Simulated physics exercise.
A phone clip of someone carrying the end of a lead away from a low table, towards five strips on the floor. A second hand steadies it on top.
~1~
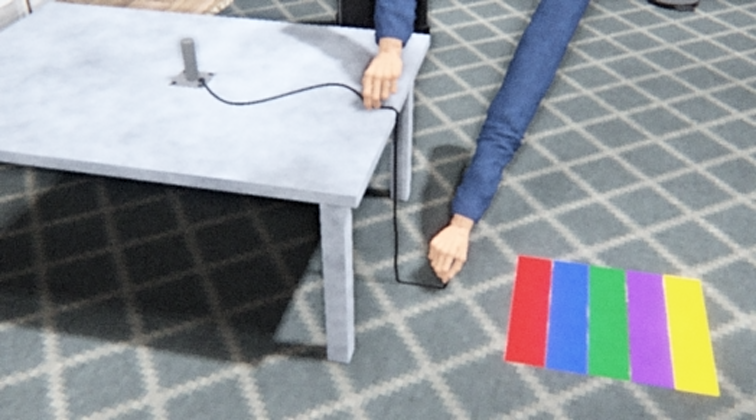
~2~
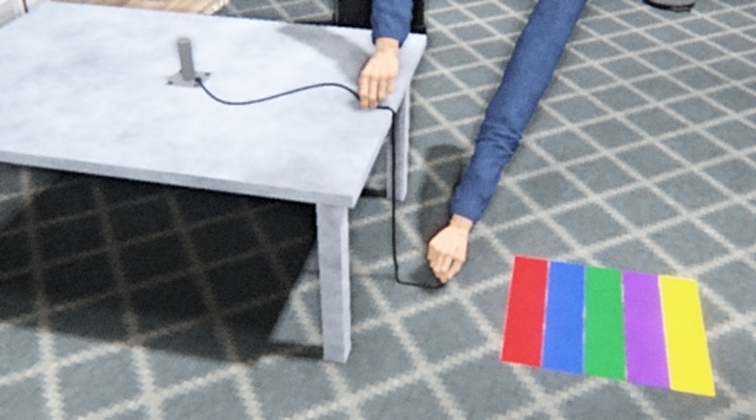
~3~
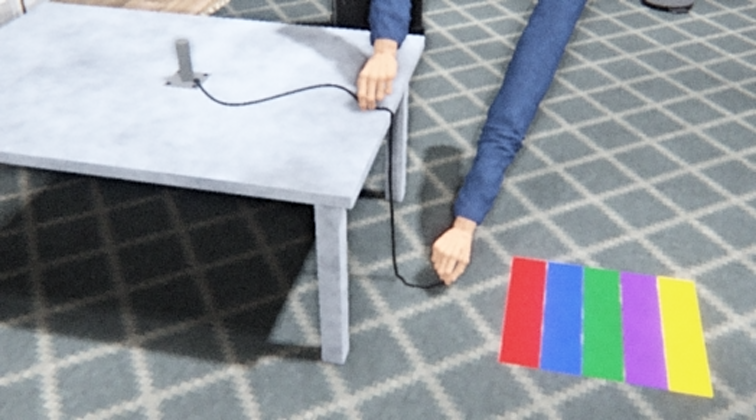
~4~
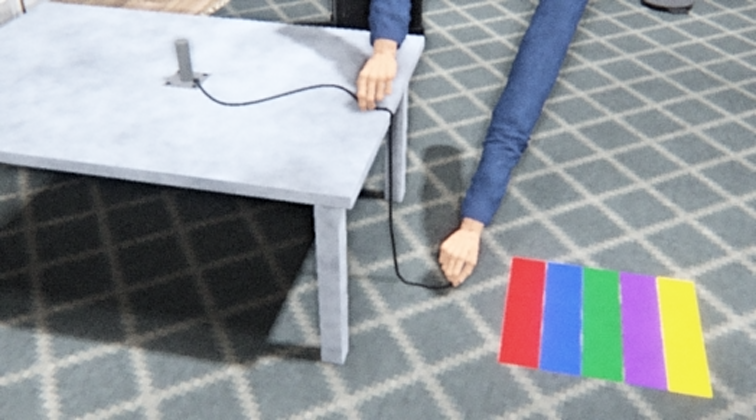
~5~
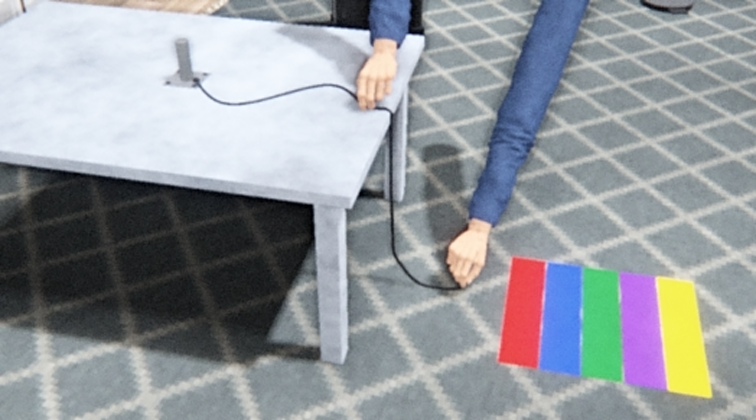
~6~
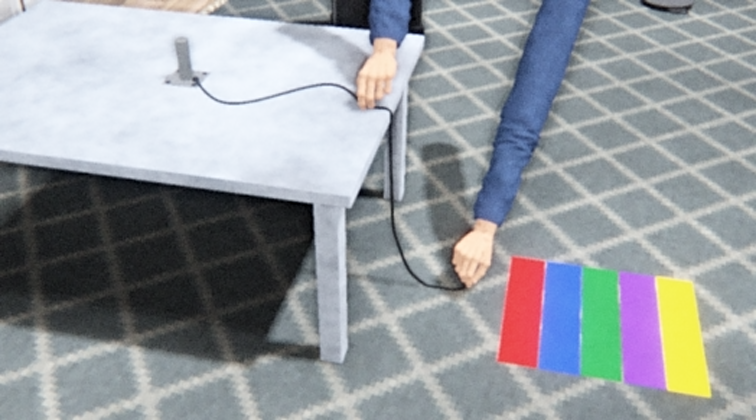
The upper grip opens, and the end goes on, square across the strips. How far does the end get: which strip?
The end stops over the purple strip.
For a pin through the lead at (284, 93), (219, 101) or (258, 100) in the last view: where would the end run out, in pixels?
About (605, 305), (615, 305) and (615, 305).
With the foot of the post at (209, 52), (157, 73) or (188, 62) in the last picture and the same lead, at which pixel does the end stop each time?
Near (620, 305), (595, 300) and (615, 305).
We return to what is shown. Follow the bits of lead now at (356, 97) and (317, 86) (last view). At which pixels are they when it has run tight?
The first at (398, 117), the second at (348, 102).
Soon after, end near (579, 299); over blue.
After that, end near (618, 305); over green.
At the stop, end near (641, 308); over purple. It gets as far as the purple strip.
